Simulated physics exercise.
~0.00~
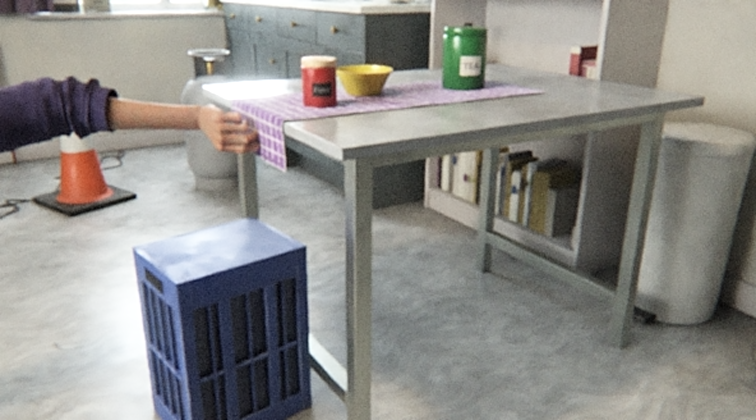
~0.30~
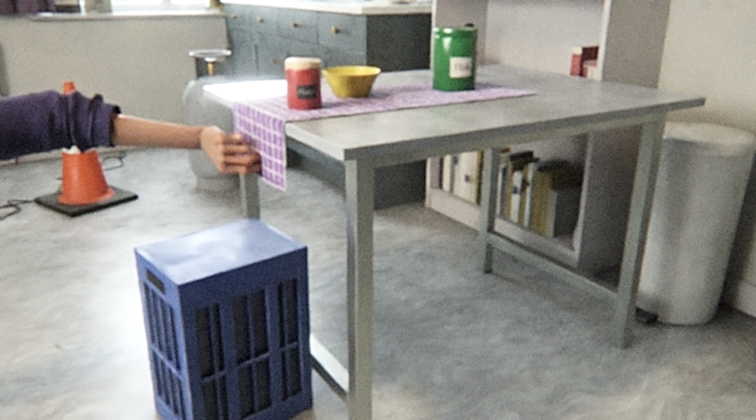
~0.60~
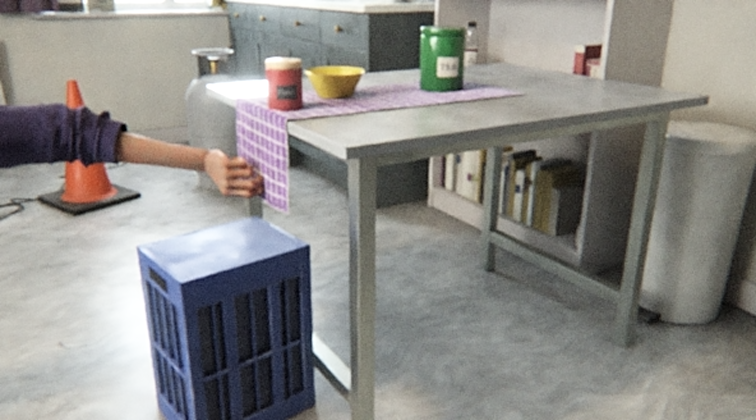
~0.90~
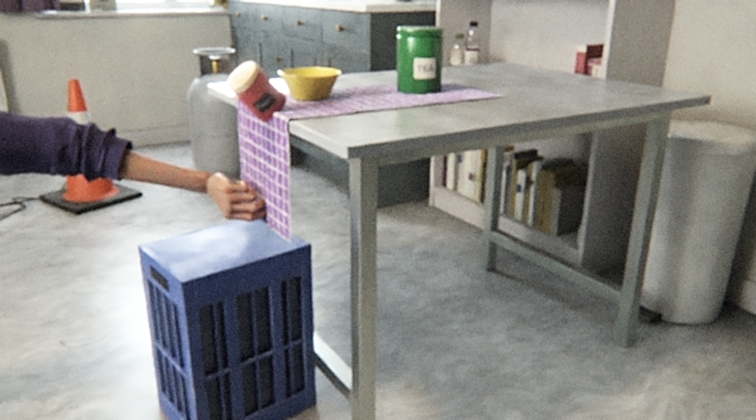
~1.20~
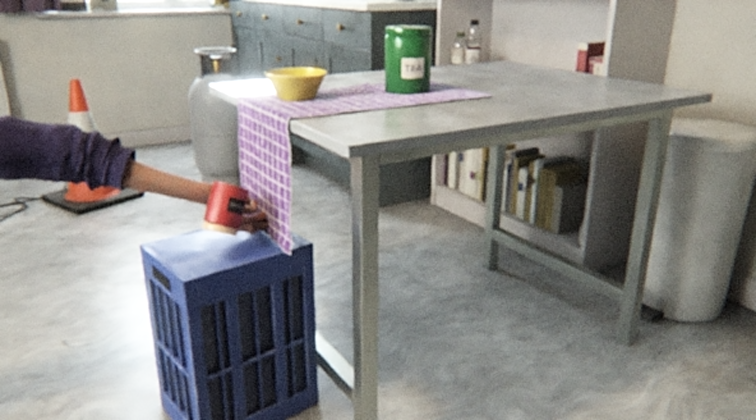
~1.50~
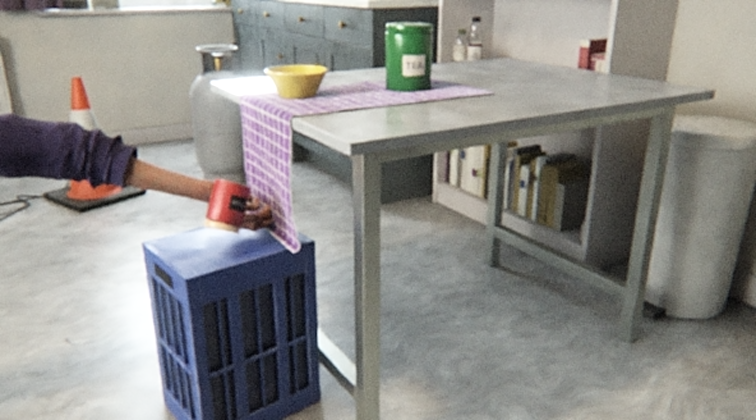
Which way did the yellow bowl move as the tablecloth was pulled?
The yellow bowl moved to the left, carried along with the cloth toward the table's edge.
